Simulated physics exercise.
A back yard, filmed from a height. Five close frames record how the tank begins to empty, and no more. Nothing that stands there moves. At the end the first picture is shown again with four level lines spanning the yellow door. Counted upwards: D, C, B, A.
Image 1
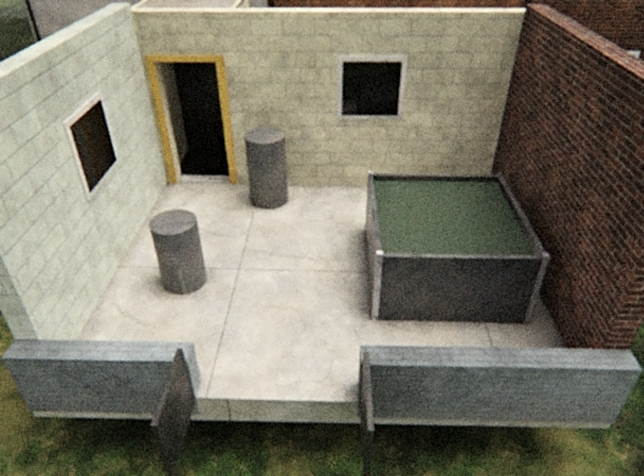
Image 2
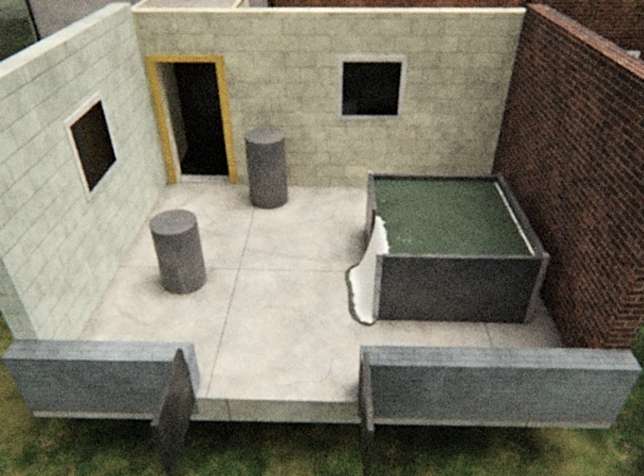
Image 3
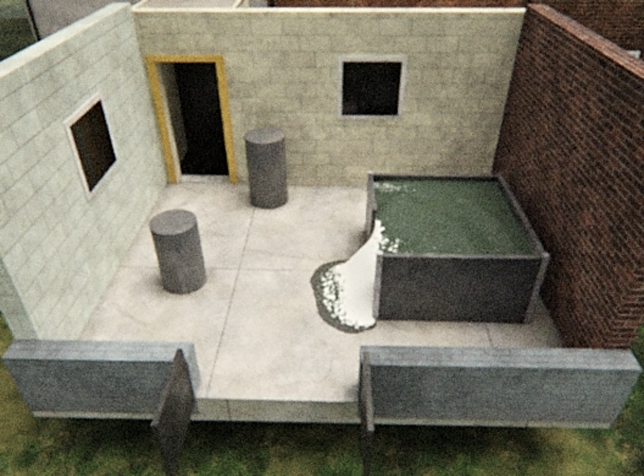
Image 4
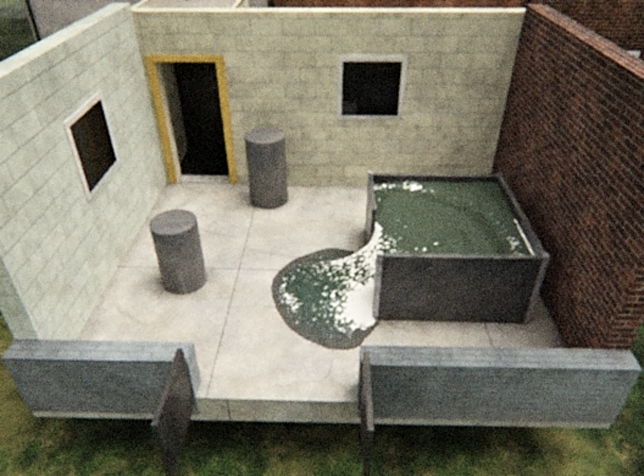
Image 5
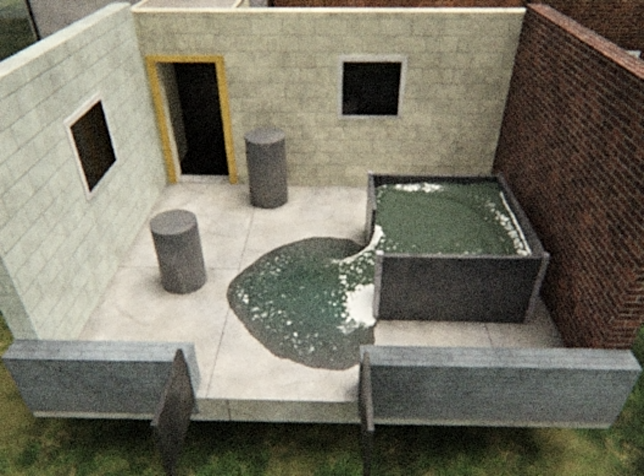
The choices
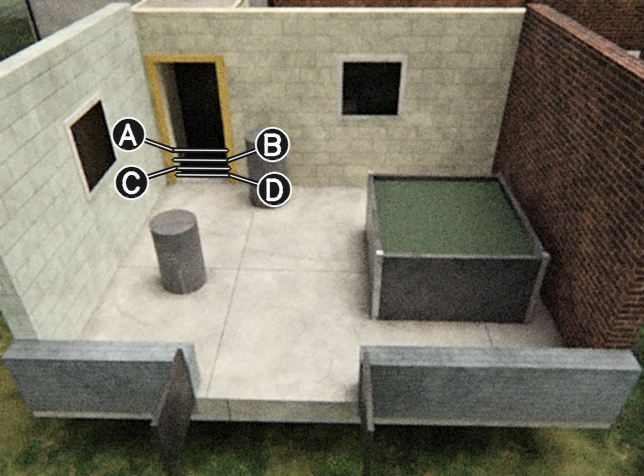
Green water poured from the left side of a square tank in a walled yard, frothing white and spreading leftward across the pale paving in a widening puddle, while the water inside churned.
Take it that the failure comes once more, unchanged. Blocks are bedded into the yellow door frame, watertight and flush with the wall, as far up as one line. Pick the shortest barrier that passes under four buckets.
C.
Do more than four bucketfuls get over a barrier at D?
Yes, it does.
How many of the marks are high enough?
Three of them.
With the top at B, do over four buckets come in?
No, that is safe.
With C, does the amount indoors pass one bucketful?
Yes.
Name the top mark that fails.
That is mark D.
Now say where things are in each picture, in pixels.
Water in the tank at rest, its middle at (446, 216); foot of the yellow doorway at (204, 183); open gate at (276, 340).
Water covers 1 % of the ground and shows as far out as (364, 318).
Water covers 4 % of the ground and shows as far out as (324, 269).
Water covers 9 % of the ground and shows as far out as (282, 277).
Water covers 16 % of the ground and shows as far out as (234, 298).
On the marked copy, A at (199, 150); B at (201, 160); C at (202, 168); D at (203, 175); from the bottom up D, C, B, A.
With A, nothing gets over.
With B, nothing gets over.
With C, a bucket or two gets in.
With D, about 13 bucketfuls get in.
